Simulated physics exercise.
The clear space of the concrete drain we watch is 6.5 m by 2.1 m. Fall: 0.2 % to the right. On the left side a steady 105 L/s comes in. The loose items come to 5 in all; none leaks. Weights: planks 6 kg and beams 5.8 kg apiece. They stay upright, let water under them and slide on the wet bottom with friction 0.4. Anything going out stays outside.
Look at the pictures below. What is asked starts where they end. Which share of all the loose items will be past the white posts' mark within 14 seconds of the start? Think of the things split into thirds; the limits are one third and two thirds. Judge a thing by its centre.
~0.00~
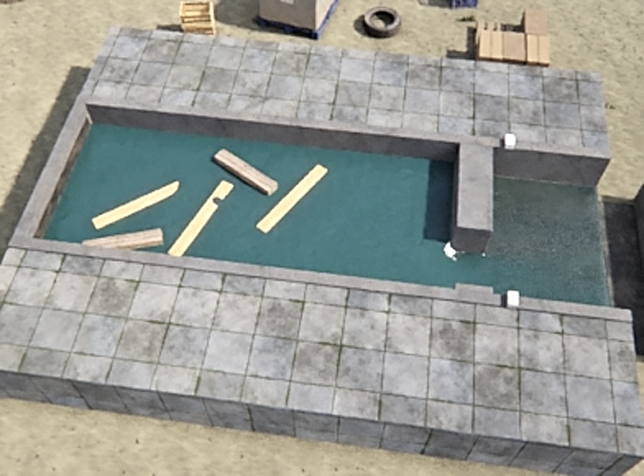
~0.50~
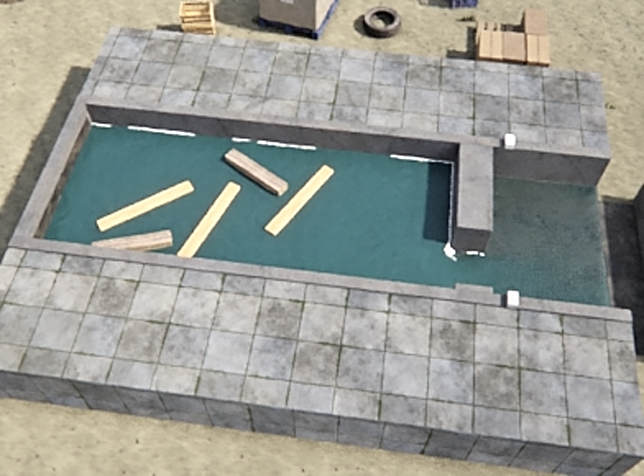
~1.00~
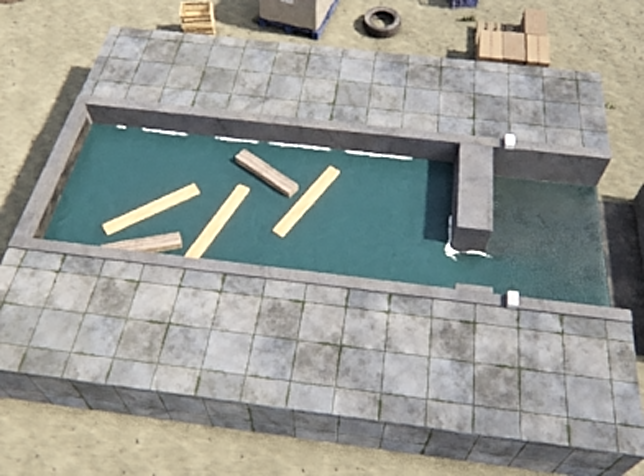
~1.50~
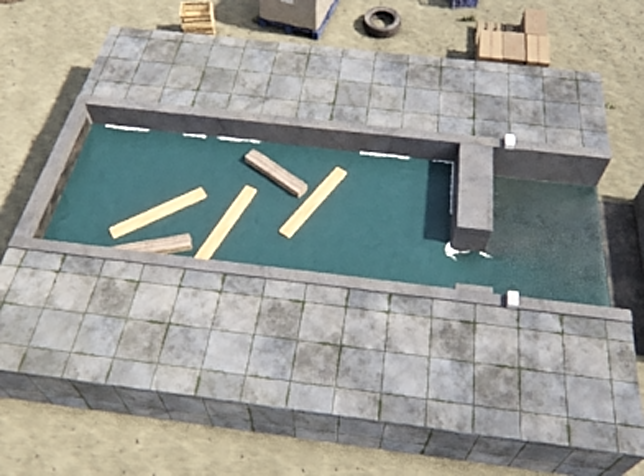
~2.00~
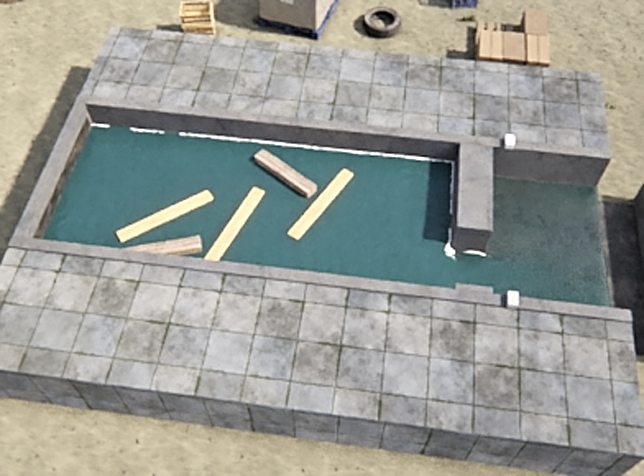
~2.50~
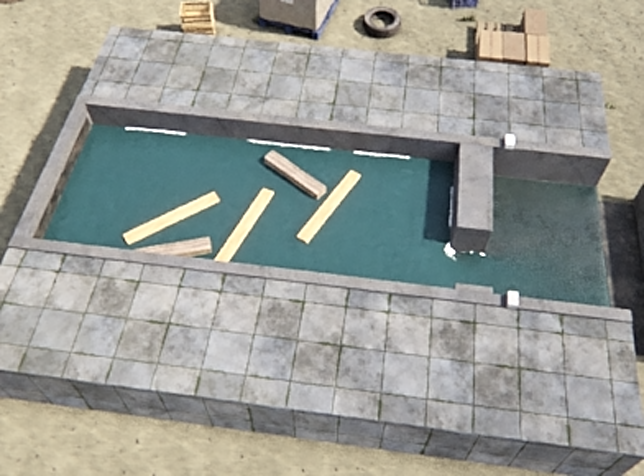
That makes one to two thirds of them.
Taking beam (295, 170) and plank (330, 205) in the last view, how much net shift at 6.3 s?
Going in order, that's 140 cm then 140 cm.
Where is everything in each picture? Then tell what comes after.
The first picture shows a beam at (245, 170), afloat; a beam at (122, 241) floats; 17 cm deep round most things; 0 of 5 have shifted.
The second picture shows a beam at (256, 169), afloat, 13 cm from its start; a beam at (131, 242), afloat, 11 cm from its start; about 2060 L in view; 5 of 5 have shifted.
The third picture shows a beam at (266, 171), afloat, 26 cm from its start; a beam at (141, 244), afloat, 23 cm from its start; 19 cm deep round most things; 5 of 5 have shifted.
The fourth picture shows a beam at (276, 170), afloat, 38 cm from its start; a beam at (151, 246), afloat, 36 cm from its start; 20 cm deep round most things; 5 of 5 have shifted.
The fifth picture shows a beam at (285, 170) floats, 50 cm from its start; a beam at (161, 248) floats, 49 cm from its start; about 2080 L in view; 5 of 5 have shifted.
The sixth picture shows a beam at (295, 172) floats, 62 cm from its start; a beam at (171, 249), afloat, 60 cm from its start; 20 cm deep round most things; 5 of 5 have shifted.
After 3.5 s 0 of 5 are over the mark; 5 afloat.
After 6.3 s 0 of 5 are over the mark; 5 afloat.
After 10.0 s 1 of 5 are over the mark; 4 afloat.
After 14.0 s 3 of 5 are over the mark; 2 afloat.
